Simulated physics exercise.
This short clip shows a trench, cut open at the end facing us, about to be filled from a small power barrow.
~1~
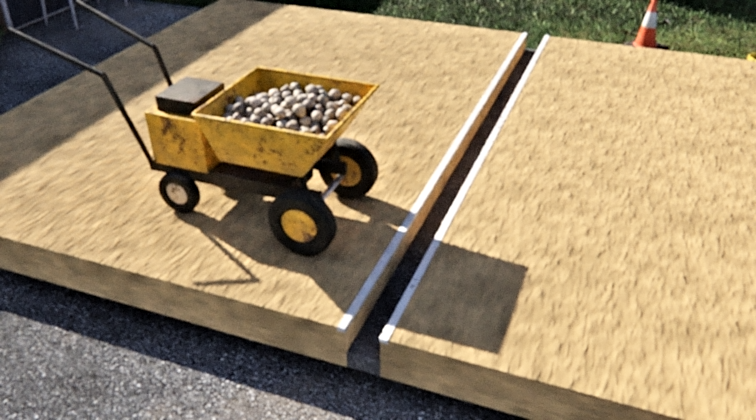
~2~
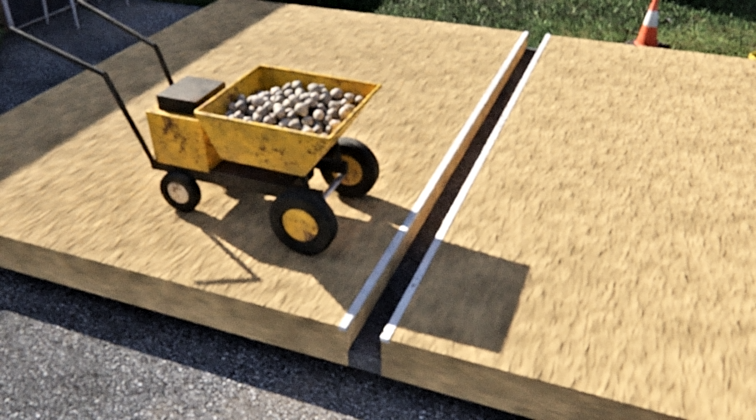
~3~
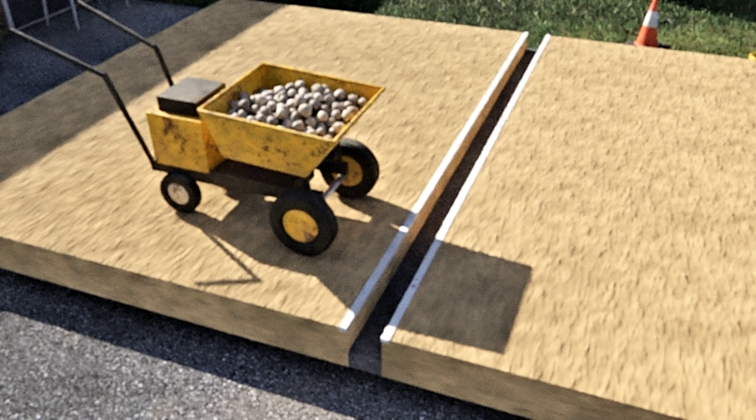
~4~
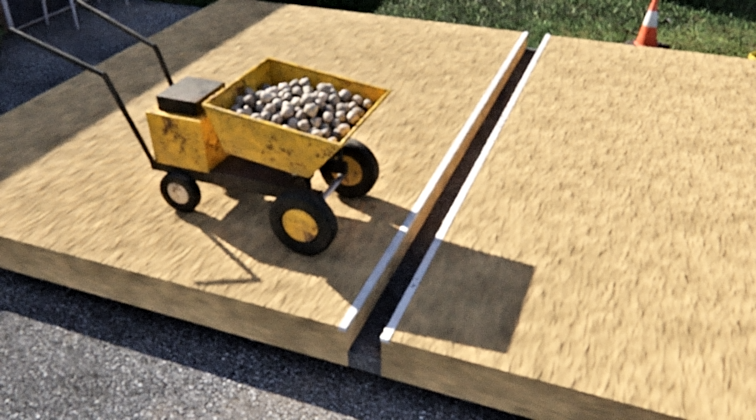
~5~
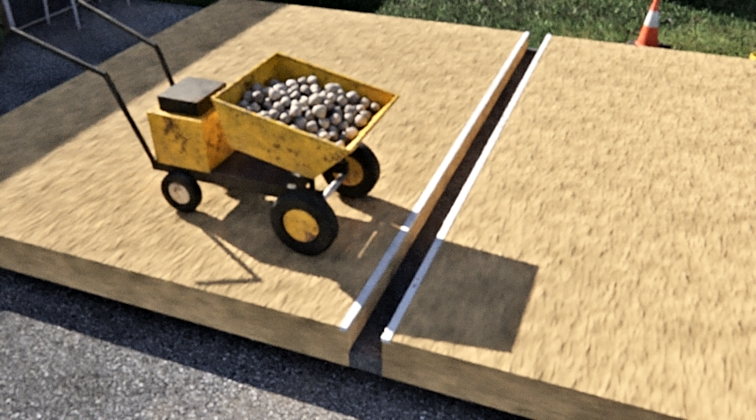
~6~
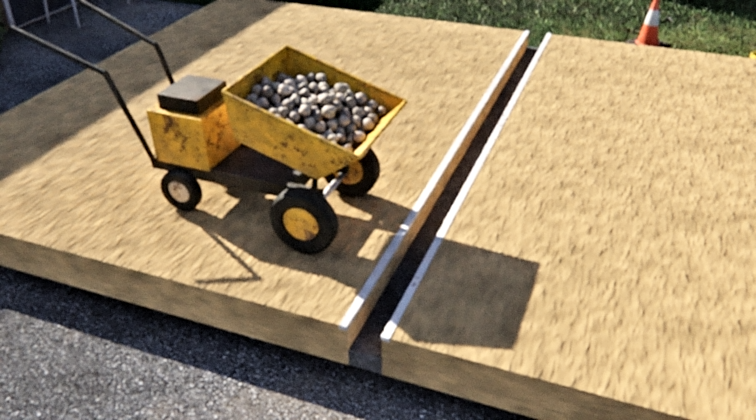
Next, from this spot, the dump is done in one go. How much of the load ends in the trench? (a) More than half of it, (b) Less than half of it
Answer: B.
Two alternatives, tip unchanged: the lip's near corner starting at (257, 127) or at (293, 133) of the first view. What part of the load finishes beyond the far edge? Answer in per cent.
About 0 % and about 20 %.
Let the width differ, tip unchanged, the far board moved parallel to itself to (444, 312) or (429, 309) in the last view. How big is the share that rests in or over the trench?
The share would be 90 % first and 70 % second.
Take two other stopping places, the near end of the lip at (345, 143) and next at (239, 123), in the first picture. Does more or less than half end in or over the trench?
From the first position short of one half lands between the edges, from the second short of one half.
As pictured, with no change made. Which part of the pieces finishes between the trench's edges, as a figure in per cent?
Near 15 %.
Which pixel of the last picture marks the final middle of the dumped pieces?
Centre at rest, last view: Approx. (469, 245).
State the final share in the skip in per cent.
15 in a hundred, roughly.
Shortly afterwards, skip tipped steeply; the whole lot in the skip.
Next, skip tipped right over; the bulk in the skip; only a few in or heaped over the trench; near a quarter beyond it; only a few falling.
Some moments later, skip tipped right over; near a quarter in the skip; a little in or heaped over the trench; near two thirds beyond it.
In the end, skip tipped right over; a little in the skip; near a quarter in or heaped over the trench; near two thirds beyond it.
